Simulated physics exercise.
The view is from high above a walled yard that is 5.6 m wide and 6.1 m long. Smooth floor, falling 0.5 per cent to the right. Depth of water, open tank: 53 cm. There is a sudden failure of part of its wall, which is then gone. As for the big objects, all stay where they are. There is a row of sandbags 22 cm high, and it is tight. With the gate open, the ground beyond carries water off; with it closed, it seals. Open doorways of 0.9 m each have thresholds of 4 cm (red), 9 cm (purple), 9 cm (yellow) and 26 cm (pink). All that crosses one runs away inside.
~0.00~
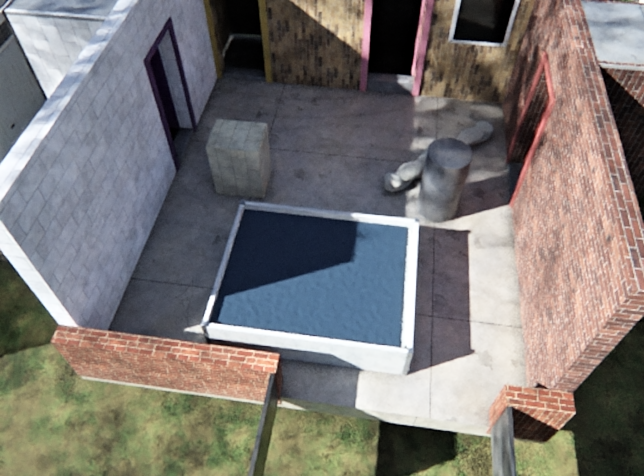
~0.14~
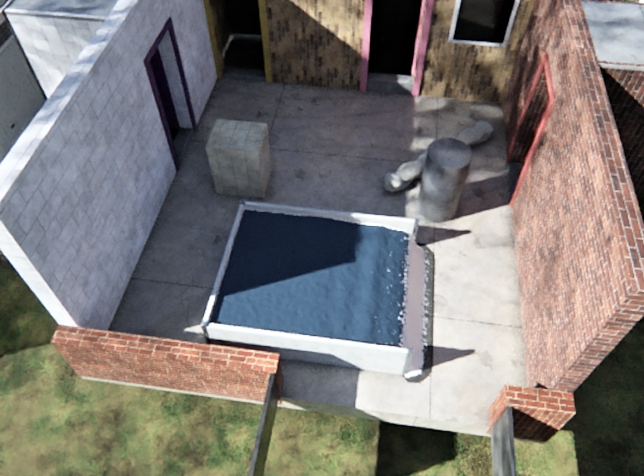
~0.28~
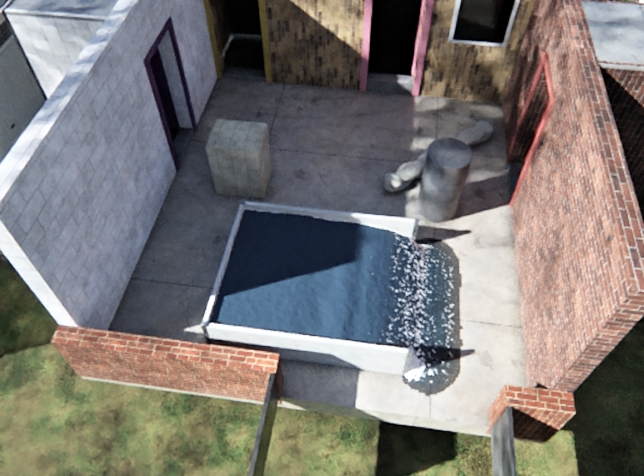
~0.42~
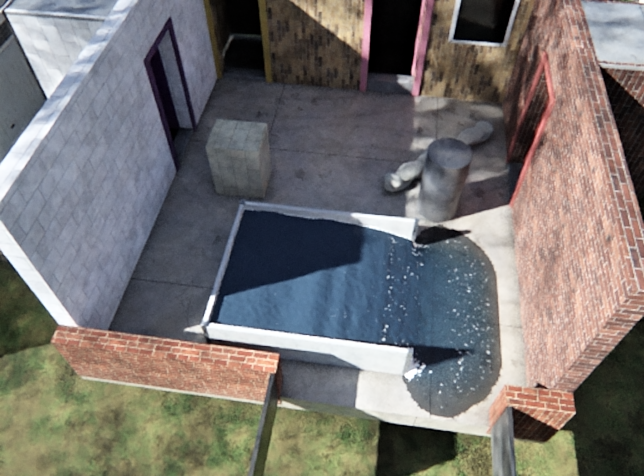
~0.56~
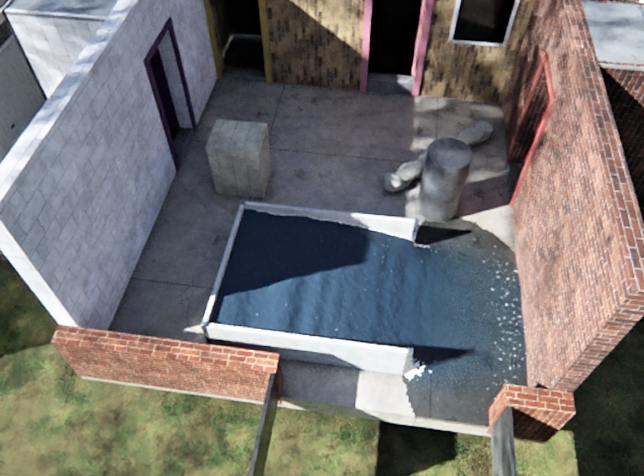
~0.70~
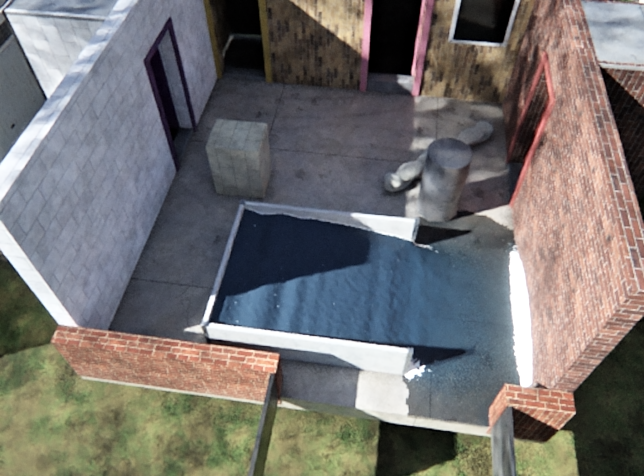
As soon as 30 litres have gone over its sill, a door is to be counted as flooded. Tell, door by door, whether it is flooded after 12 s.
In the end at the red door the limit will be outstripped; at the purple door the limit will not be outstripped; at the yellow door the limit will not be outstripped; at the pink door the limit will not be outstripped.
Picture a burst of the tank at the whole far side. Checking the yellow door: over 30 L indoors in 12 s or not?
Then: Yellow beyond it.
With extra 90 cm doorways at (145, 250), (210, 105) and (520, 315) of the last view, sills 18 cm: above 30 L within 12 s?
Check each in turn: The first fails, the second fails, the third succeeds.
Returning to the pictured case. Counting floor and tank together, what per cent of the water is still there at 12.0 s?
56 %.
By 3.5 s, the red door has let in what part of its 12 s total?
10 percent or so by then.
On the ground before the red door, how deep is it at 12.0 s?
Some 7.0 centimetres of depth.
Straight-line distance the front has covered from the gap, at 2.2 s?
4.8 m.
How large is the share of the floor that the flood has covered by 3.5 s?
Some 35 per cent of it.
After 1.4 s water covers 20 % of the floor and is deepest (44 cm) near (530, 413); red door 4 cm at the sill, 0 L in, purple door not reached, yellow door not reached, pink door not reached.
After 2.2 s water covers 25 % of the floor and is deepest (42 cm) near (530, 413); red door 10 cm at the sill, 5 L in, purple door not reached, yellow door not reached, pink door not reached.
After 3.5 s water covers 35 % of the floor and is deepest (34 cm) near (486, 158); red door 12 cm at the sill, 26 L in, purple door not reached, yellow door not reached, pink door 2 cm at the sill, 0 L in.
After 7.0 s water covers 80 % of the floor and is deepest (14 cm) near (509, 183); red door 13 cm at the sill, 228 L in, purple door 5 cm at the sill, 0 L in, yellow door 4 cm at the sill, 0 L in, pink door 2 cm at the sill, 0 L in.
After 12.0 s water covers 90 % of the floor and is deepest (8 cm) near (523, 335); red door 7 cm at the sill, 305 L in, purple door 4 cm at the sill, 0 L in, yellow door 4 cm at the sill, 0 L in, pink door 1 cm at the sill, 0 L in.
